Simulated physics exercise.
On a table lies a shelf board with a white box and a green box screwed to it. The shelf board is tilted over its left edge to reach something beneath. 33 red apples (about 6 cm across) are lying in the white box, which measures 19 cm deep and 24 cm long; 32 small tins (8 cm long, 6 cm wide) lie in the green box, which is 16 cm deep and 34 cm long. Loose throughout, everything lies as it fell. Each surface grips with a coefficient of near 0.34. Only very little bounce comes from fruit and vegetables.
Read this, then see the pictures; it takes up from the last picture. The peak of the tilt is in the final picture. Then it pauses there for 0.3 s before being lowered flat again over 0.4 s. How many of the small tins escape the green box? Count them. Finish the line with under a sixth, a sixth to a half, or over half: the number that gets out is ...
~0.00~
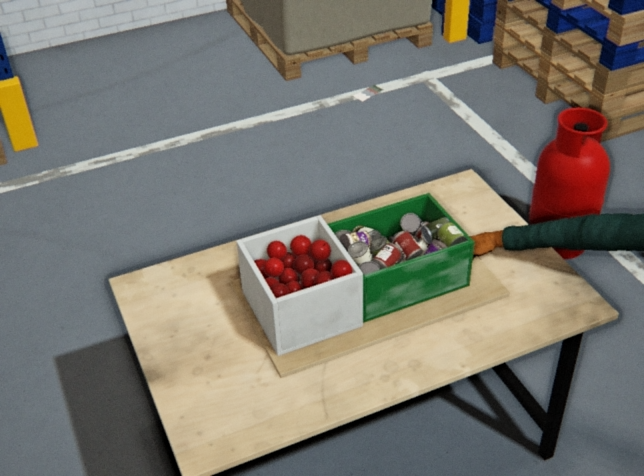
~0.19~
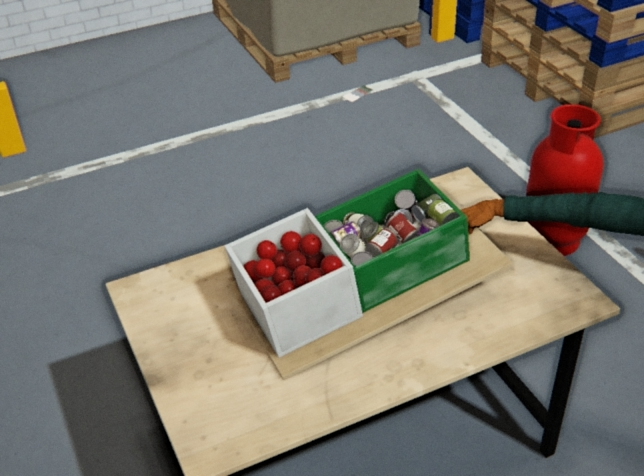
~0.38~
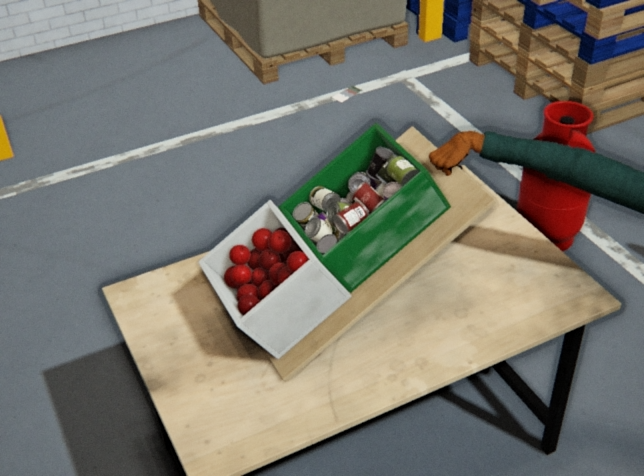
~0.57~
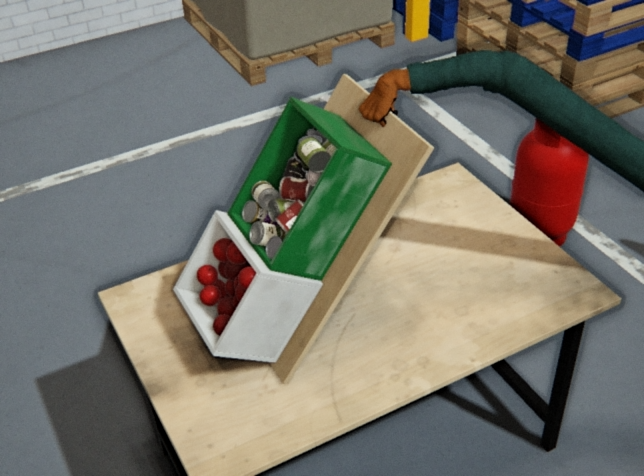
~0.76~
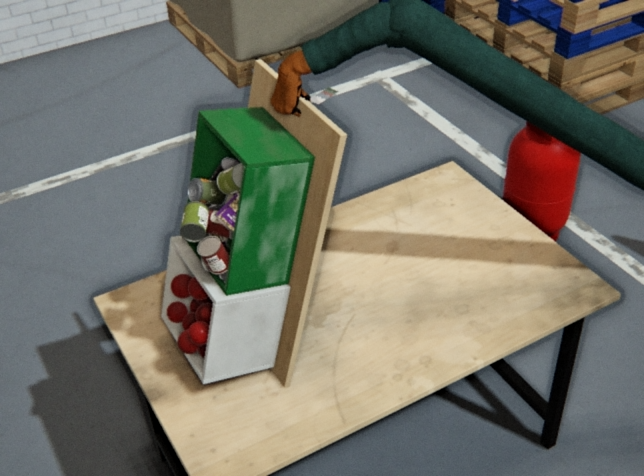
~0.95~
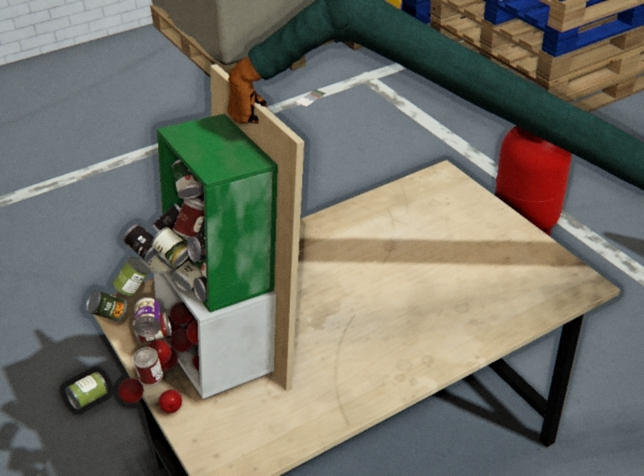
The number that gets out is over half of the total.
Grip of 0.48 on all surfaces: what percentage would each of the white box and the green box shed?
White box 40, green box 90 per cent.
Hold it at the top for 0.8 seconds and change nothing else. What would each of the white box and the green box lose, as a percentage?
White box: 30%, green box: 80%.
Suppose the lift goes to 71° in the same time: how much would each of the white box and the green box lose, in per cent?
In that case the white box sheds 20 %, while the green box sheds 50 %.
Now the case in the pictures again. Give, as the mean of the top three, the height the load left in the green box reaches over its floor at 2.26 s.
Roughly 8 cm.
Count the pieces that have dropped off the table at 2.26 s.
At that time, the count is near 25.
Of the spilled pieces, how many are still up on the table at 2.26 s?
About 5.
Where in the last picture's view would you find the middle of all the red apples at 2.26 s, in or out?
Roughly (285, 310).
After 1.16 s, tilt 84°; white box 25 in, 8 out and green box 14 in, 18 out.
After 1.42 s, tilt 51°; white box 22 in, 11 out and green box 13 in, 19 out.
After 1.79 s, tilt 0°; white box 21 in, 12 out and green box 8 in, 24 out.
When it is over (at 2.26 s), white box 21 in, 12 out and green box 8 in, 24 out. Asked share, 24 of 32, 75 per cent.
